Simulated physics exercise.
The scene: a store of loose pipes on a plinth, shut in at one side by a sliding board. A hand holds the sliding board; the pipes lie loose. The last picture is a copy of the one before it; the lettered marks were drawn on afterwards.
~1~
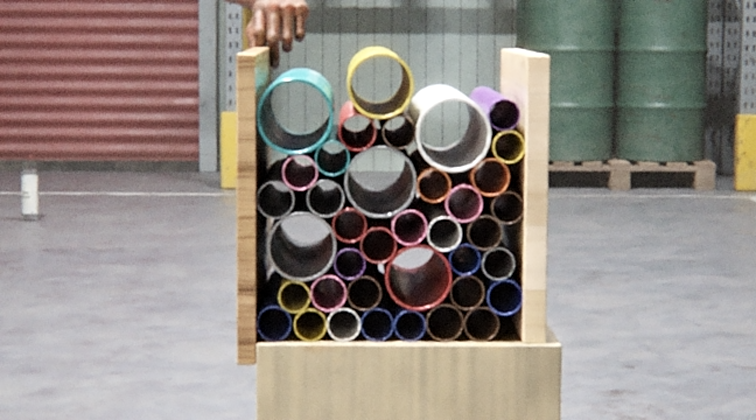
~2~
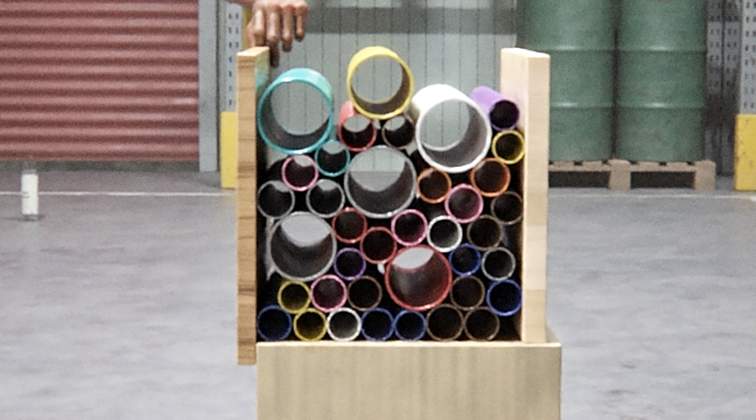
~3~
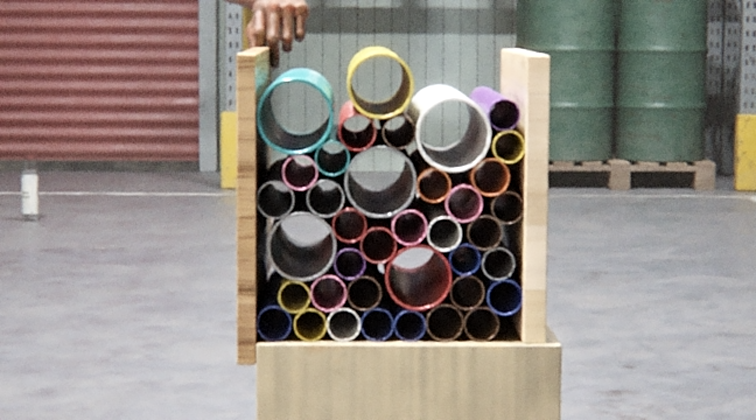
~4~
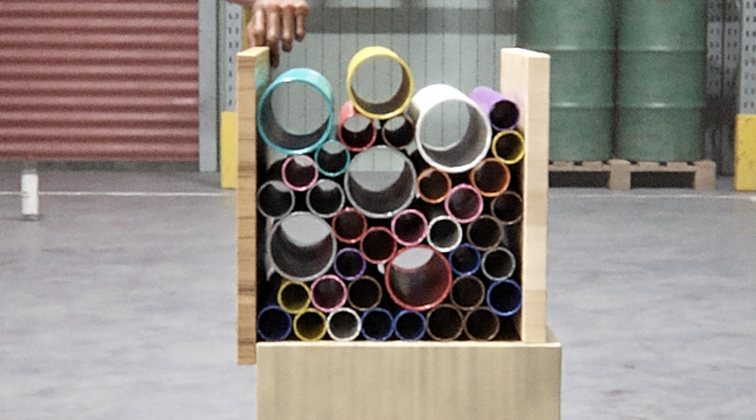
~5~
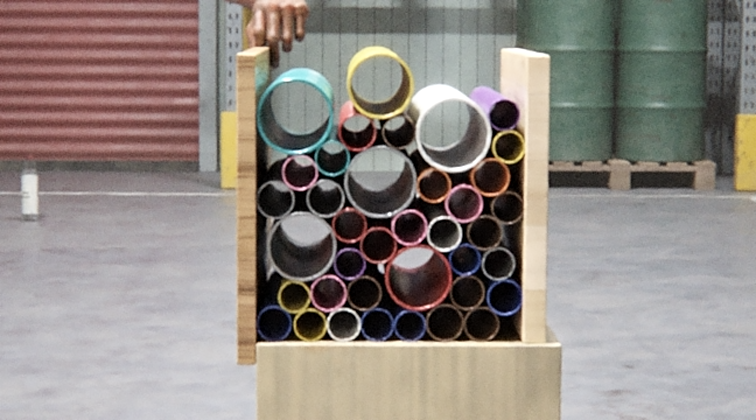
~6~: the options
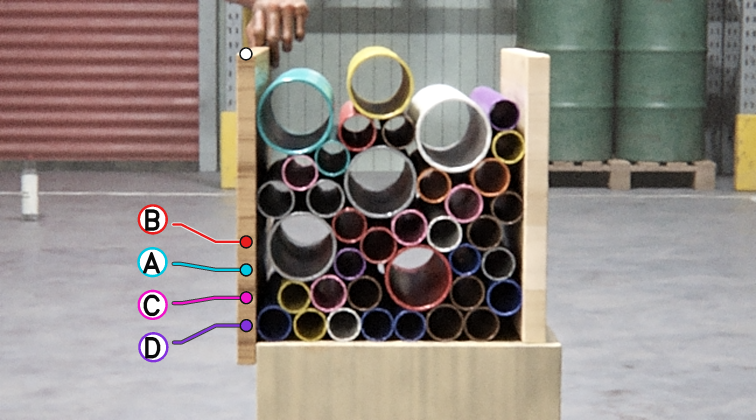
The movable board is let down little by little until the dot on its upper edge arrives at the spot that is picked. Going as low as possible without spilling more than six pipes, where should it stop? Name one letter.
The last mark within the limit is A.
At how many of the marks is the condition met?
Two of the four.
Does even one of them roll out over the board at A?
Yes, at A.
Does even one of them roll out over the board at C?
At C: Yes.
On the marked copy, A at (246, 270); B at (246, 242); C at (246, 297); D at (247, 325); the white dot at (246, 54).
Taking A. A third of the way, top of the board (256, 145).
Two thirds of the way, top of the board (256, 247).
When it is over, top of the board (256, 269), six out over the board.
As for the rest, B six out over the board; C more than six out over the board; D more than six out over the board.
